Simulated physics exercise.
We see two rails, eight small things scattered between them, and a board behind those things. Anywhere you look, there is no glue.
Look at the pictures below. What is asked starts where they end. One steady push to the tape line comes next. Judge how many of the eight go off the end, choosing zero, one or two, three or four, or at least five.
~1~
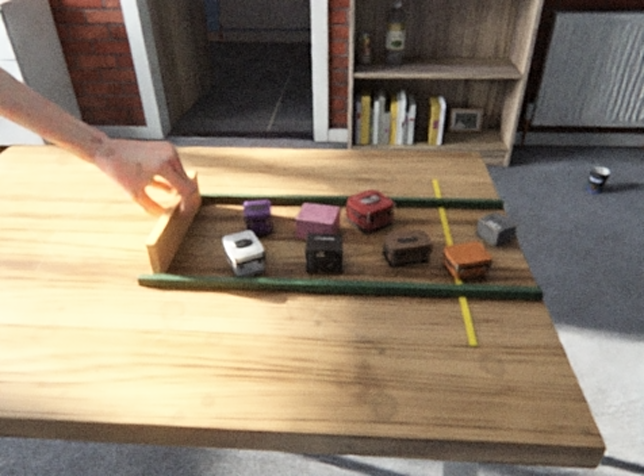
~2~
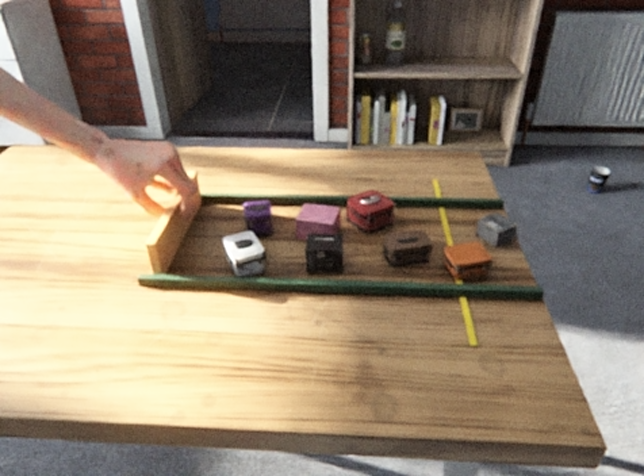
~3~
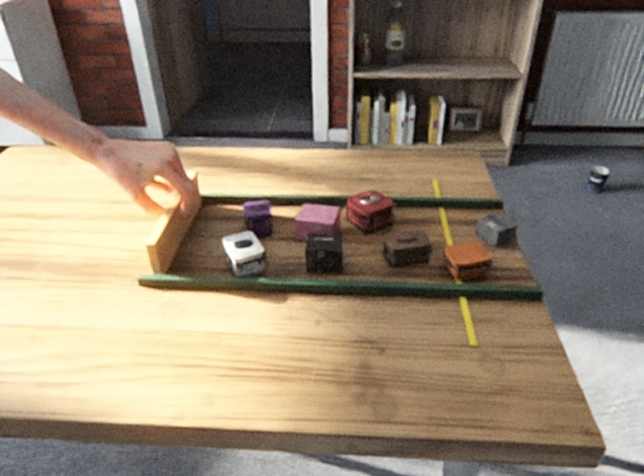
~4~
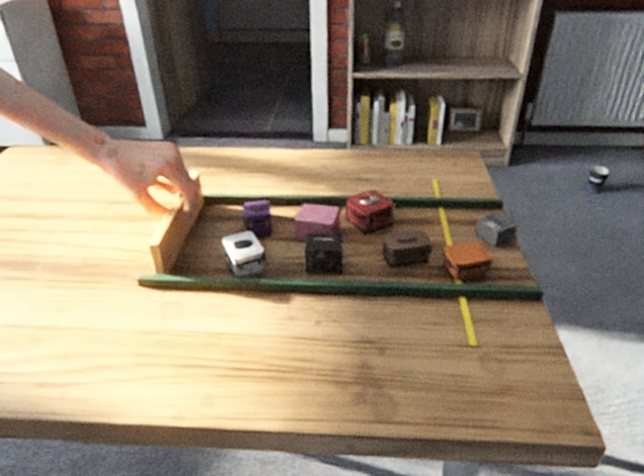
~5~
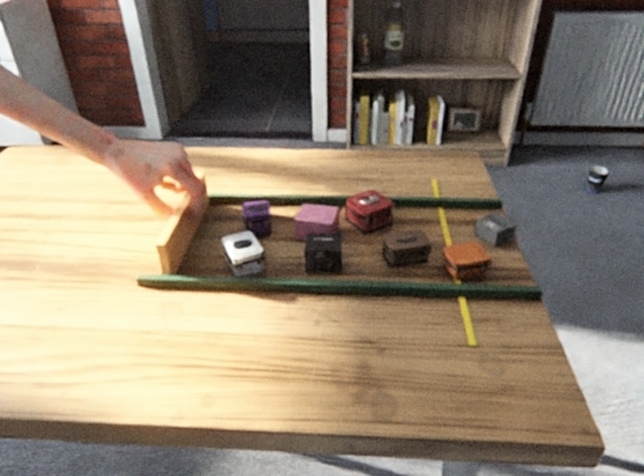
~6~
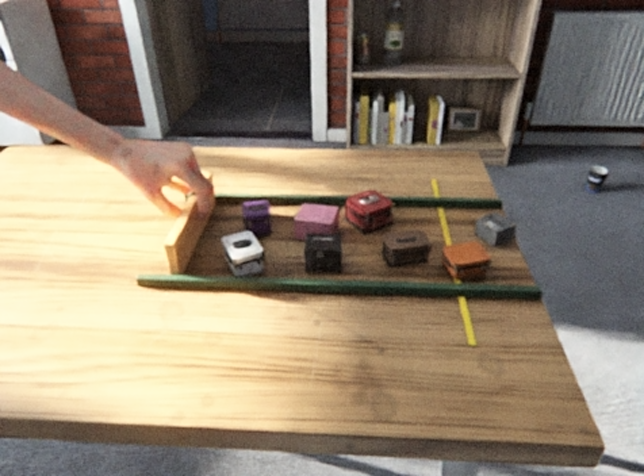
Three or four go off.
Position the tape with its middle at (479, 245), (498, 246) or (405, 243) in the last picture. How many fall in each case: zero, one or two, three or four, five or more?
So in that order I'd say five or more; at least five; none.
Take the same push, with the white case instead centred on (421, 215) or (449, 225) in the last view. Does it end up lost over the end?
At the first spot it remains in place, and at the second it drops over the edge.
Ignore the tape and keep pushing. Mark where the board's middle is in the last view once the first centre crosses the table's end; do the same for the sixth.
In pixels, around (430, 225) followed by around (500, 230).
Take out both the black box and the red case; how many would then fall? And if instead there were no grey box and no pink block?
Fallen: 1 in the first try, 1 in the other.
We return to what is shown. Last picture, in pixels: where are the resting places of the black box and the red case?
First object: (508, 263); second object: (461, 206).
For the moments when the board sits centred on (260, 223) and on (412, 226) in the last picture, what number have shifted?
That gives 2 for the first and 8 for the second.
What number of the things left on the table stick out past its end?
Number: 0.
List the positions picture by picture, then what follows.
In the first picture, grey box (496, 229); orange case (466, 262); brown case (407, 249); board (177, 220); tape (450, 245).
In the second picture, orange case (466, 261); white case (244, 255).
In the third picture, brown case (407, 249); board (177, 221).
In the fourth picture, grey box (496, 229); black box (324, 253).
In the fifth picture, orange case (465, 261); red case (369, 211).
In the sixth picture, grey box (495, 229); orange case (465, 261); brown case (406, 249); board (193, 221); tape (449, 244).
Soon after, none off yet; grey box at rest near (495, 229); orange case at rest near (465, 261); brown case at rest near (406, 249).
After that, none off yet; grey box at rest near (495, 229); orange case at rest near (465, 261); brown case displaced a little near (427, 248).
And then, none off yet; grey box moving near (499, 227); orange case displaced about its own width near (502, 270); brown case displaced well along near (492, 246).
In the end, the number that fall off is three or four; gone, brown case, orange case and grey box.
